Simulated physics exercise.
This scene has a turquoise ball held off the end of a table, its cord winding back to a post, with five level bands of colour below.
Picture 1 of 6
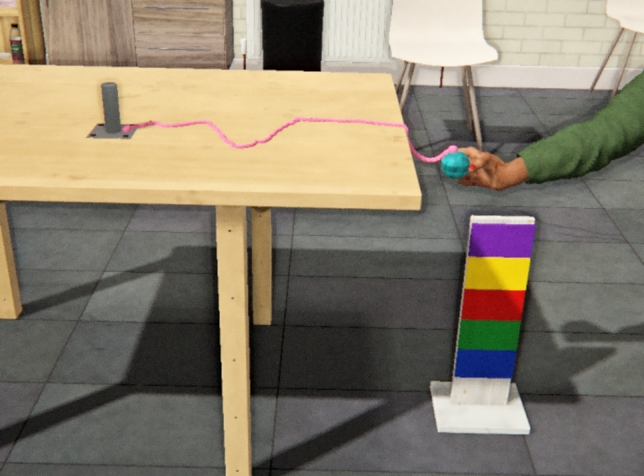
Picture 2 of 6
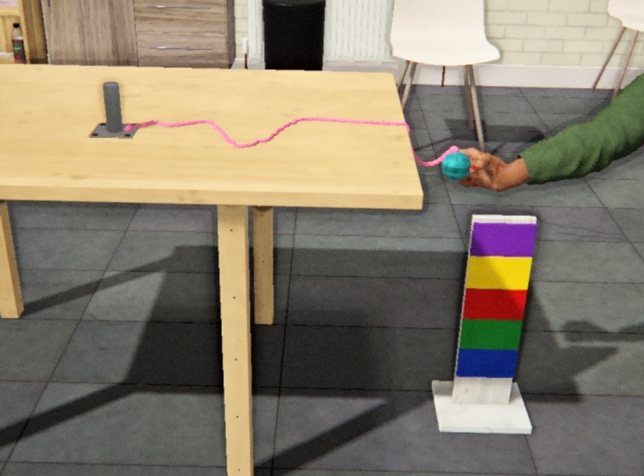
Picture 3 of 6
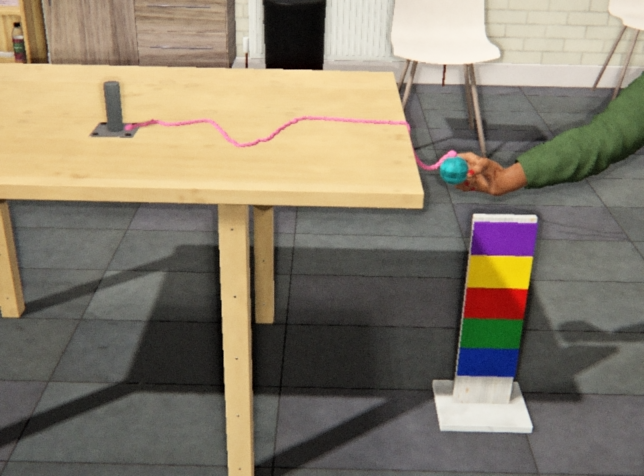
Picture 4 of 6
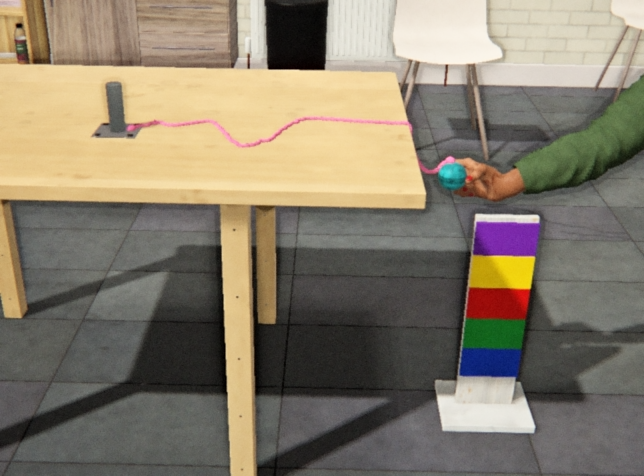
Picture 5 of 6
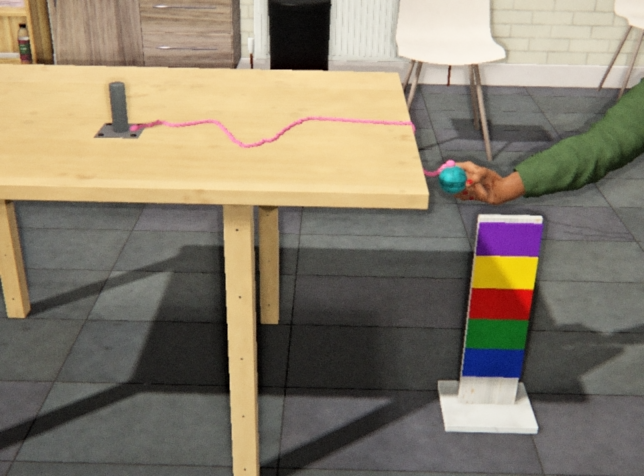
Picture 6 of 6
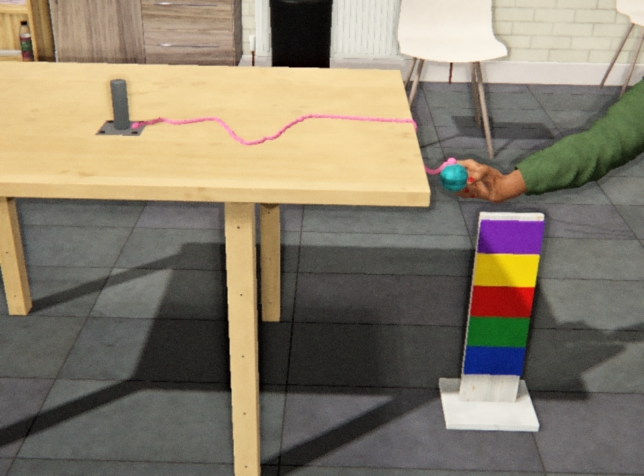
A hand in a green sleeve reaches in from the right, holding a turquoise ball just off the end of a pale wooden table, seen from slightly above in a grey-tiled room. A pink cord winds back across the tabletop to a dark post, and a white-based stand below shows purple, yellow, red, green and blue bands. The hand lowers the ball very slightly while the view drifts a little left.
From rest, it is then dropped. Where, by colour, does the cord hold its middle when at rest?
By colour, at green.
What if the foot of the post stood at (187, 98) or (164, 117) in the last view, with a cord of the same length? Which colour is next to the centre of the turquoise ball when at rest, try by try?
It comes out blue the first time and blue the second time.
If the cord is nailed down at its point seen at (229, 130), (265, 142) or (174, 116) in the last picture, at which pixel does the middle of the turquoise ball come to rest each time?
It ends up near (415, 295) the first time, (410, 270) the second and (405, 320) the third.
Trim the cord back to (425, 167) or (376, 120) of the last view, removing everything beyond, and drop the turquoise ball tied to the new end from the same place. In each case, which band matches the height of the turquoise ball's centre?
In order of the tries: Red; then purple.
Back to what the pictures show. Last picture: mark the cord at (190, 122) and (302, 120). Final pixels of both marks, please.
The first finishes about (219, 129) and the second about (416, 144).
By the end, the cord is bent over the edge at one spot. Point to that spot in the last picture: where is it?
Close to (297, 121).
Soon after, ball near (435, 314); level with red.
After that, ball near (379, 328); level with green.
And then, ball near (414, 334); level with green.
In the end, ball near (397, 337); level with green. Its middle rests at the green band.
